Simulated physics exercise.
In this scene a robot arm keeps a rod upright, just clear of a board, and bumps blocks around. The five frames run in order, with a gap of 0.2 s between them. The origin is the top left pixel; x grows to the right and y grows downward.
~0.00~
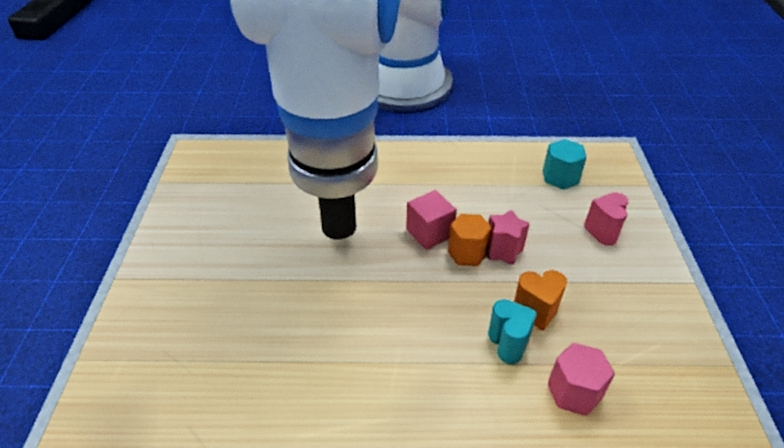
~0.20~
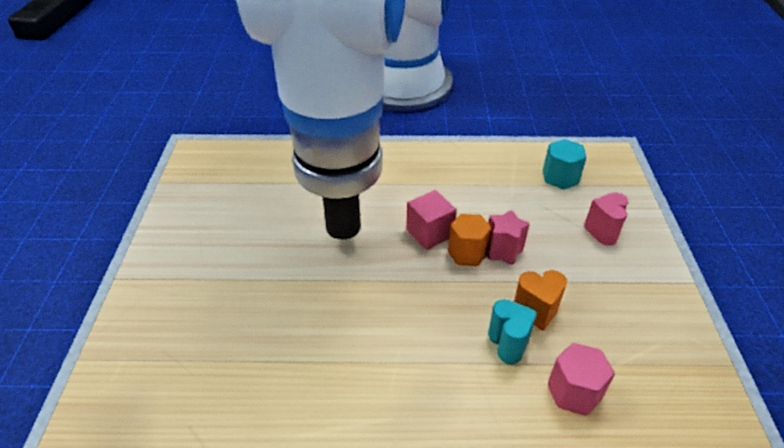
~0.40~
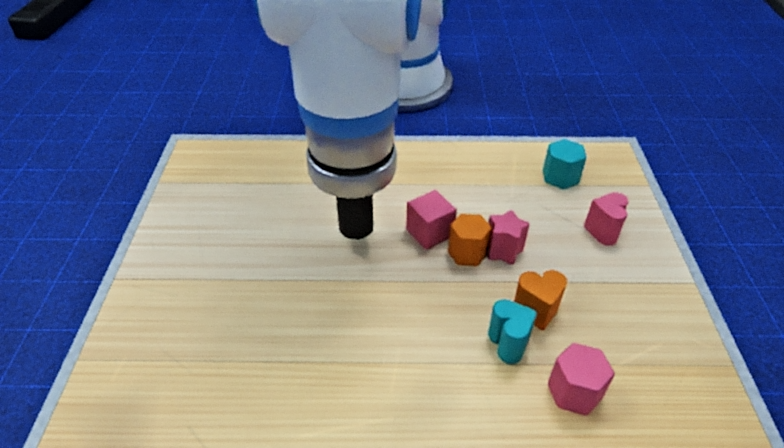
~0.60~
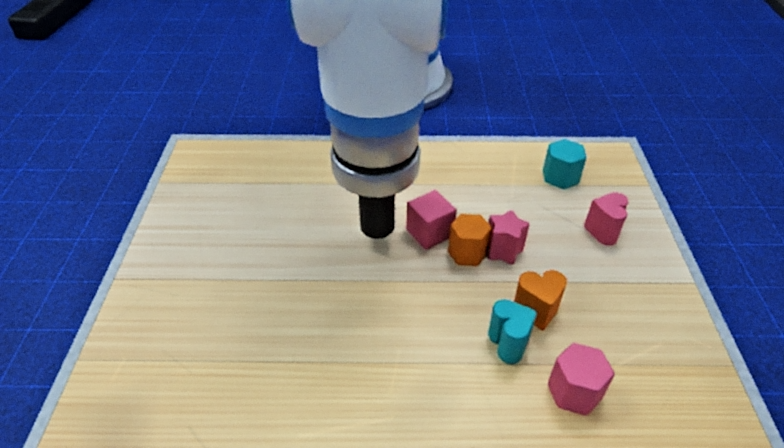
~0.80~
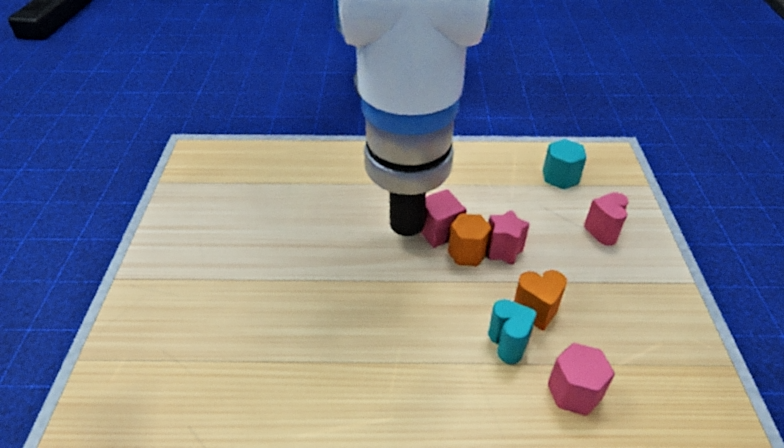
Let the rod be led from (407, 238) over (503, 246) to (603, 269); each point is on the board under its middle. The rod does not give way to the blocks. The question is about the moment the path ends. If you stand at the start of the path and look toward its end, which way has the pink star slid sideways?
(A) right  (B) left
A - right.
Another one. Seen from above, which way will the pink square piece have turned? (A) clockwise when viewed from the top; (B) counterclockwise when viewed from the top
I'll go with B - counterclockwise when viewed from the top.
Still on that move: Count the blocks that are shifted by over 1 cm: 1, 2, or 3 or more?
Looking at the path, I think three or more of the blocks end up more than 1 cm away.
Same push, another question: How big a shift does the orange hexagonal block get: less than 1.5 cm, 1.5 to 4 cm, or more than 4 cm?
Movement: Over 4 cm.
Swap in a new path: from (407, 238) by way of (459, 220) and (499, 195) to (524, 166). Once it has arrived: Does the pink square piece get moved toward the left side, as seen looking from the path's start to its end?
It seems not.
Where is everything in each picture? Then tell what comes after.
Lower end of the rod at (339, 228), tops of blocks, pink square piece at (432, 205), orange hexagonal block at (471, 226), pink star at (509, 223), pink heart block at (614, 204), in the first picture.
Rod at (344, 228), blocks as before, in the second picture.
Rod at (356, 227), blocks as before, in the third picture.
Rod at (378, 227), blocks as before, in the fourth picture.
Rod at (407, 224), pink square piece at (442, 203), orange hexagonal block at (471, 226), pink star at (509, 223), pink heart block at (614, 204), in the fifth picture.
What follows on the original path. One third of the way, rod at (474, 229); pink square piece at (487, 193), turned 55° anticlockwise; orange hexagonal block at (512, 230), turned 20° clockwise; pink star at (548, 230).
Two thirds of the way, rod at (540, 237); pink square piece at (492, 193), turned 65° anticlockwise; orange hexagonal block at (580, 241), turned 35° clockwise; pink star at (618, 246).
At the end, rod at (608, 255); pink square piece at (492, 193), turned 65° anticlockwise; orange hexagonal block at (652, 262), turned 40° clockwise; pink star at (693, 271), turned 20° clockwise; pink heart block not moved.
